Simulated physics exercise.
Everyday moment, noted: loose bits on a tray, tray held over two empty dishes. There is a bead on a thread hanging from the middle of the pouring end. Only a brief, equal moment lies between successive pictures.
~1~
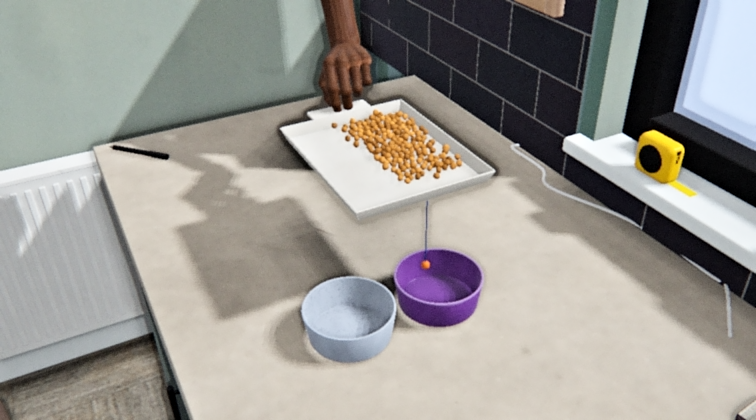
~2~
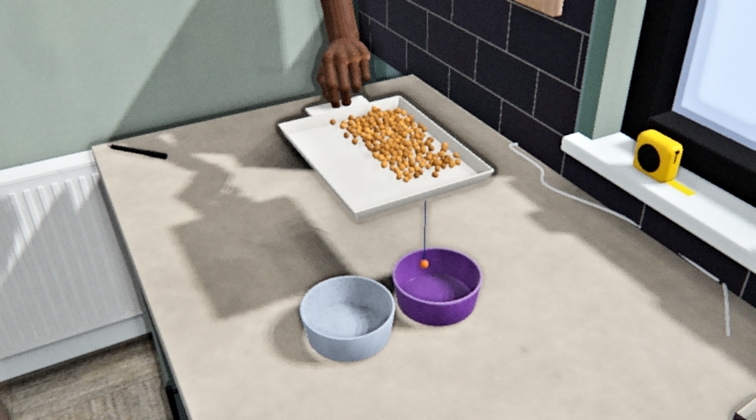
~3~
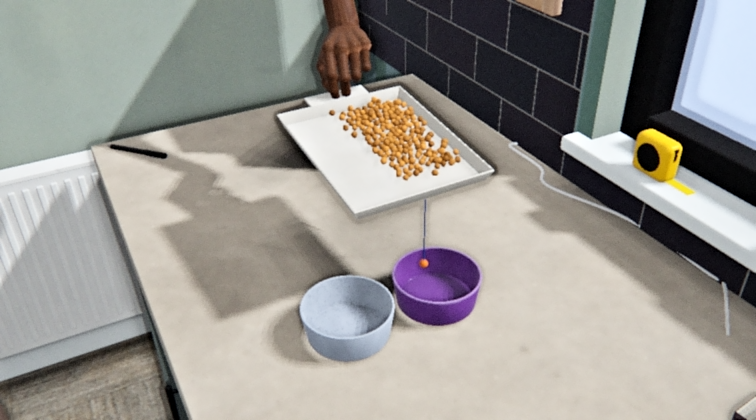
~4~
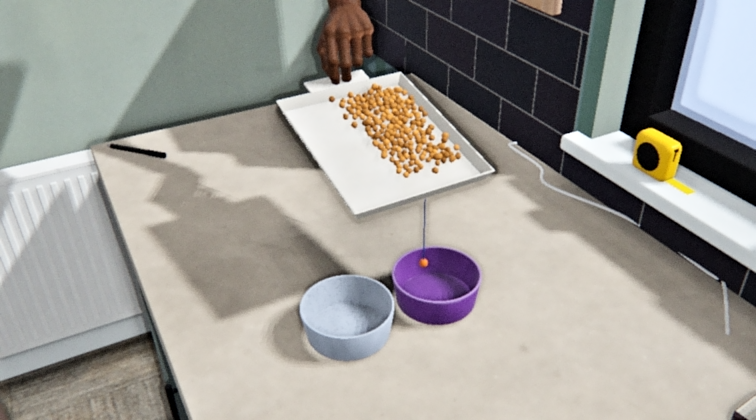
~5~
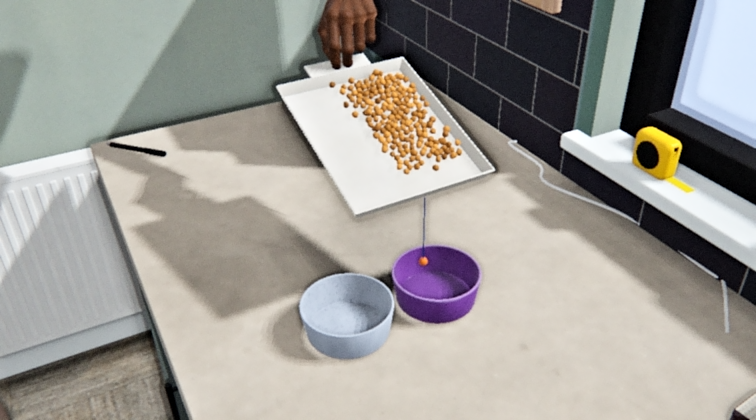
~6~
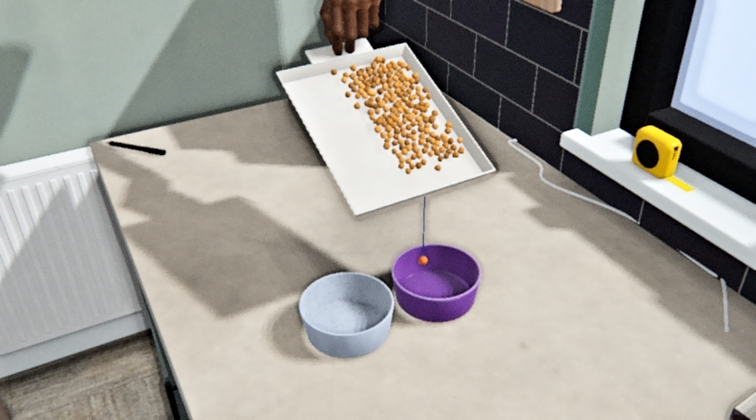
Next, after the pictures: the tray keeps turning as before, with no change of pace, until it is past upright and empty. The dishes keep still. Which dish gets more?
Going by this, it mostly spills to the right of the two.
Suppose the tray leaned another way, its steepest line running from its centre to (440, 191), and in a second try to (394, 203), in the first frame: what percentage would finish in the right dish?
Case one 40 %; case two 20 %.
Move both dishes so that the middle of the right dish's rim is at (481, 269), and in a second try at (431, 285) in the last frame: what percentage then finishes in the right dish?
First some 40, then 50 per cent.
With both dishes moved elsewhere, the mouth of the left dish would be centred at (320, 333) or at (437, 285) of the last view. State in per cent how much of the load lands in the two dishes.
You'd see roughly 50 per cent first and roughly 60 per cent second.
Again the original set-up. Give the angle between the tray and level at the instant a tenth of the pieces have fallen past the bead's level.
Reading: Some 70°.
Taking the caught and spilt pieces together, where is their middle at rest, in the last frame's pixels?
(443, 316).
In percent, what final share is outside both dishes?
Something near 50 in every hundred.
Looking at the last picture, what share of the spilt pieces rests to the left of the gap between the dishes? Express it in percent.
Reading: Around 10 %.
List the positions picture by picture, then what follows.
In the first picture, corners of the pouring end near (359, 208) and (488, 170), level; middle of the load near (398, 144), roasted chickpeas; left dish near (370, 347); right dish near (462, 312); bead on its thread near (425, 265).
In the second picture, corners of the pouring end near (357, 208) and (486, 169), level; middle of the load near (397, 141).
In the third picture, corners of the pouring end near (357, 208) and (487, 169), tipped barely, level across its low end; middle of the load near (397, 135).
In the fourth picture, corners of the pouring end near (358, 209) and (487, 169), tipped a little, level across its low end; middle of the load near (397, 127).
In the fifth picture, corners of the pouring end near (358, 208) and (487, 168), tipped clearly, level across its low end; middle of the load near (398, 118).
In the sixth picture, corners of the pouring end near (358, 208) and (488, 167), tipped clearly, level across its low end; middle of the load near (400, 111); left dish near (368, 342); right dish near (460, 307).
Shortly afterwards, tray tipped steeply; near two thirds on the tray; only a few in the right dish; near a third in the air.
Next, tray tipped past a quarter turn; a little in the left dish; near a third in the right dish; near half outside both; a little in the air.
Some moments later, tray tipped past a quarter turn; near a quarter in the left dish; near a third in the right dish; near half outside both.
In the end, tray tipped past a quarter turn; near a quarter in the left dish; near a third in the right dish; near half outside both.
